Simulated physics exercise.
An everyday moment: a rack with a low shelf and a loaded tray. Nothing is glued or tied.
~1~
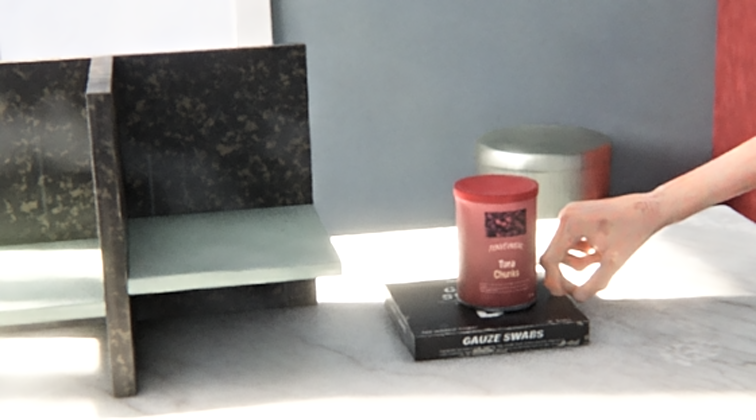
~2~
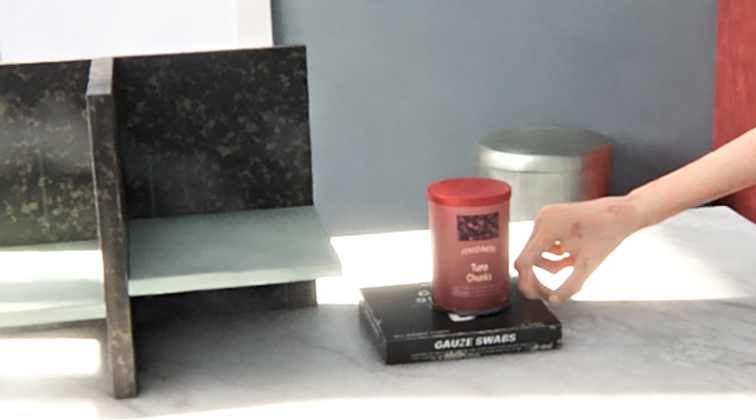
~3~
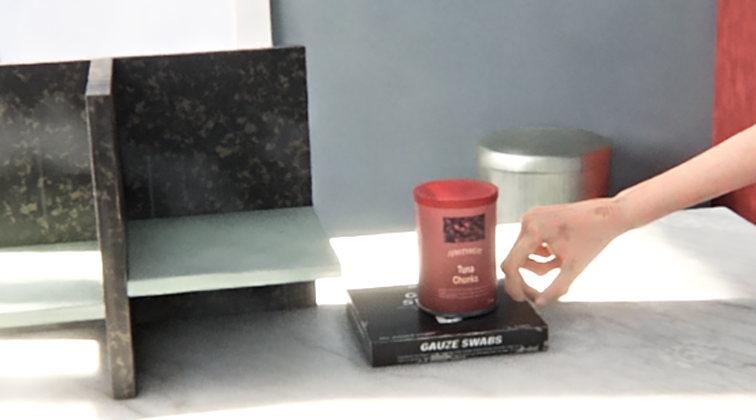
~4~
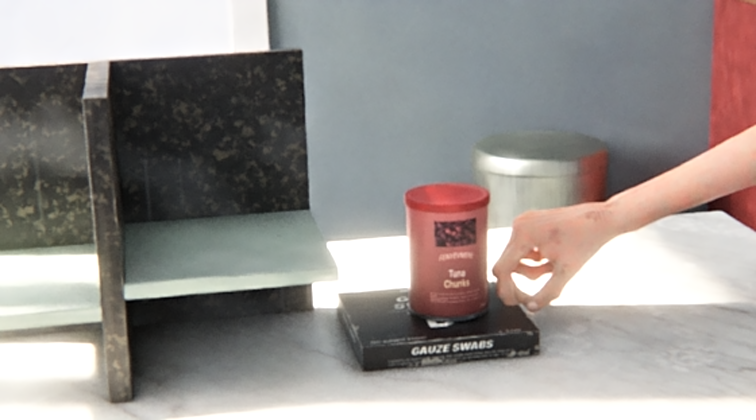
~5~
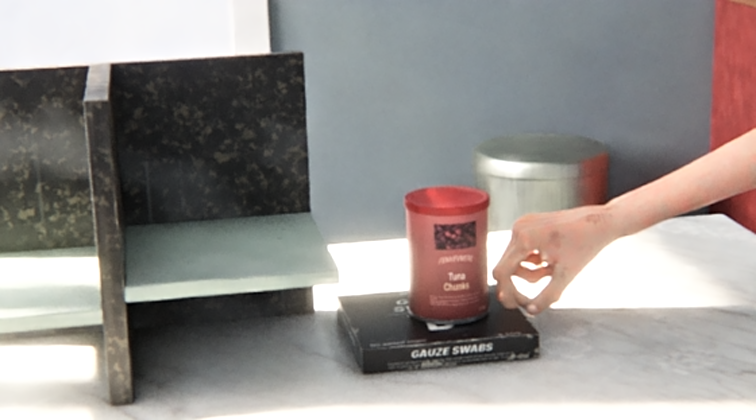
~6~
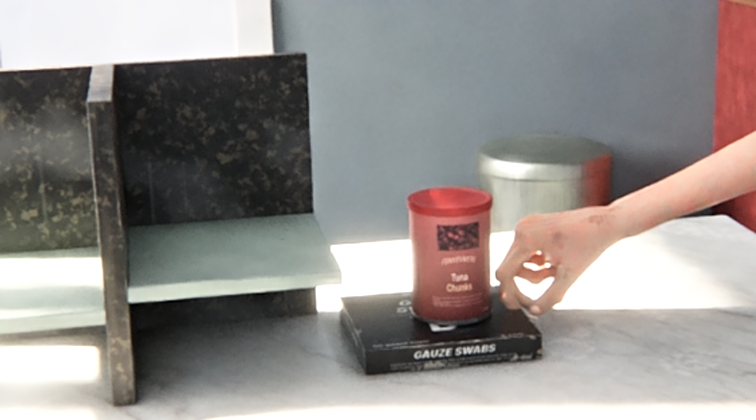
In this clip, a hand slides a black box labelled gauze swabs, with a red tin standing on it, a short way left across a marble surface toward a dark rack with a pale shelf, then stays nearly still beside it.
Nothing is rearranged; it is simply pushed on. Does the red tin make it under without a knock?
As it turns out, the red tin gets scraped off its spot.
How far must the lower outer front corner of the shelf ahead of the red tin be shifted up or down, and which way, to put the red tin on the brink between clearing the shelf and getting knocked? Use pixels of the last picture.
About 48 pixels up.
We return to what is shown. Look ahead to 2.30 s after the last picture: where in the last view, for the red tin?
Its middle is close to (400, 276).
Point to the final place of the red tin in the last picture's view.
Near (450, 298).
Then, 1.94 s on from there, red tin turned 13° from its first pose near (370, 262).
Then, 2.30 s on from there, red tin turned 51° from its first pose near (400, 276).
In the end, the red tin is knocked back, near (450, 298).
